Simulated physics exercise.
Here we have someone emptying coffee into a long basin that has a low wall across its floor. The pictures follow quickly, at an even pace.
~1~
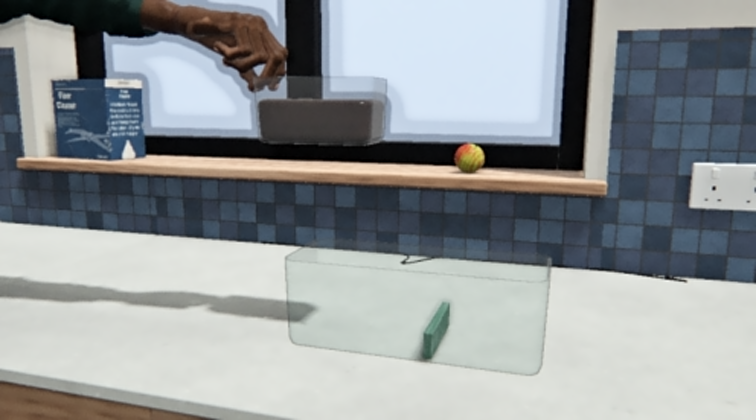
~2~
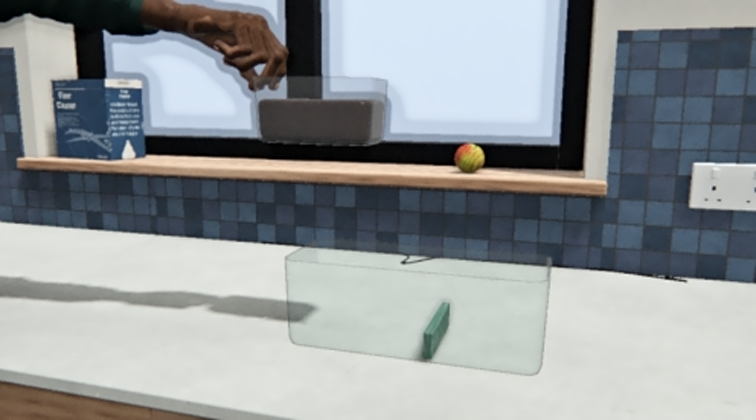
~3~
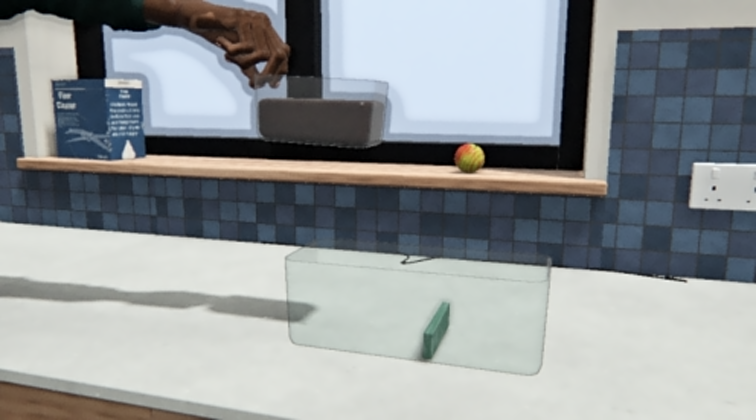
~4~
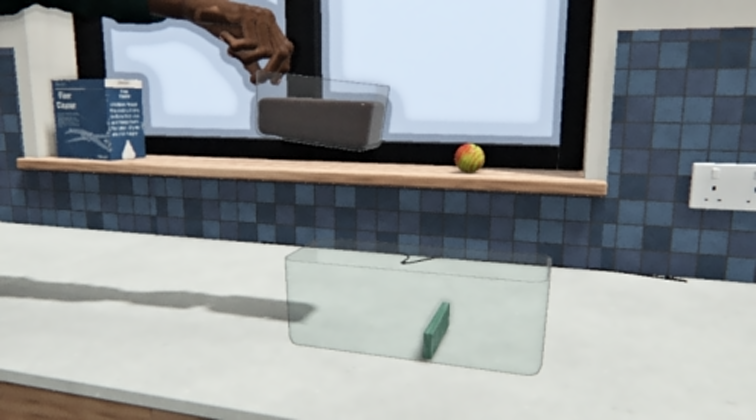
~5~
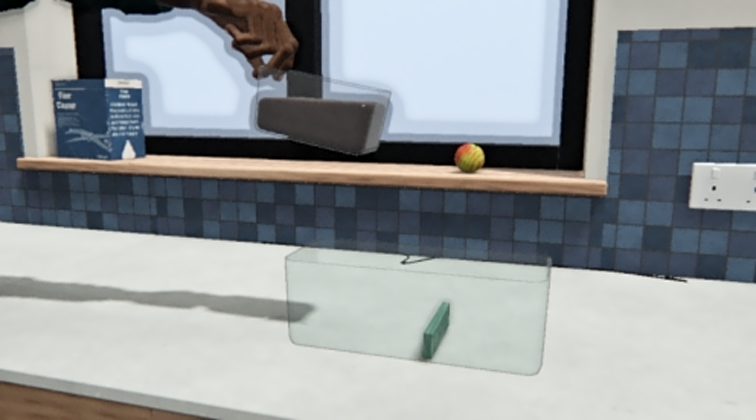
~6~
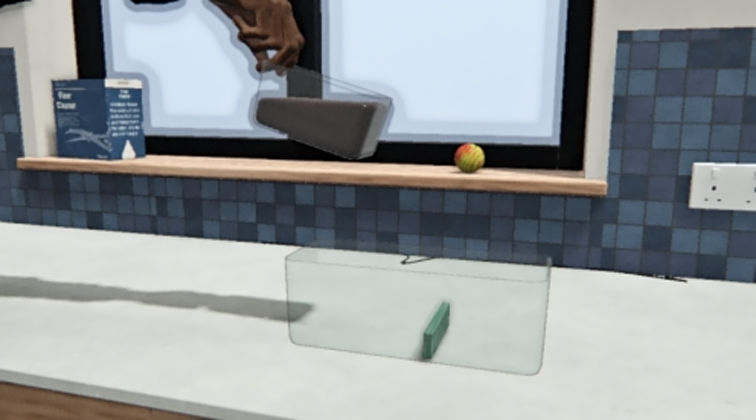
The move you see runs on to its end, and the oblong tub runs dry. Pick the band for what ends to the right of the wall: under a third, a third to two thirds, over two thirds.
In the end between a third and two thirds is right of the wall.
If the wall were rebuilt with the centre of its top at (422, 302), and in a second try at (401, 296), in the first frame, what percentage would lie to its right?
Roughly 60 per cent, and 70 per cent.
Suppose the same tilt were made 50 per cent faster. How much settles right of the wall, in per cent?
Roughly 35 in a hundred.
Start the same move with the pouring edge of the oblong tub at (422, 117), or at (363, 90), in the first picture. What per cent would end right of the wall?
First some 65, then 15 per cent.
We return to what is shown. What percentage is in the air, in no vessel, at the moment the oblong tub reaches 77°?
About 45 per cent.
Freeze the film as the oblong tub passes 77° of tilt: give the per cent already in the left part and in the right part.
Near 5 on the left, 10 on the right.
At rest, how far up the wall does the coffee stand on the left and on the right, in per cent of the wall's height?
Near 40 on the left, 50 on the right.
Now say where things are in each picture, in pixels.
Tilt 0°; pouring edge (380, 80); surface from (270, 101) to (379, 102); the long basin's rim runs from (302, 249) to (550, 270); the wall's top is at (438, 318), in the first picture.
Tilt 1°; pouring edge (380, 81); surface from (270, 101) to (379, 102), in the second picture.
Tilt 3°; pouring edge (381, 83); surface from (271, 100) to (380, 103), in the third picture.
Tilt 6°; pouring edge (382, 87); surface from (271, 100) to (380, 104), in the fourth picture.
Tilt 11°; pouring edge (384, 93); surface from (271, 99) to (381, 104), in the fifth picture.
Tilt 17°; pouring edge (385, 100); surface from (270, 100) to (383, 105), in the sixth picture.
A moment on, the oblong tub is tipped on its side and 40 per cent is still to pour, 5 is left of the wall and 11 right of it.
Next, the oblong tub is tipped right over and 5 per cent is still to pour, 38 is left of the wall and 44 right of it.
Then the oblong tub is tipped right over and 0 per cent is still to pour, 51 is left of the wall and 46 right of it.
Later the oblong tub is tipped right over and 0 per cent is still to pour, 51 is left of the wall and 46 right of it.
Finally, 51 per cent lies left of the wall, 46 right of it and 3 outside.
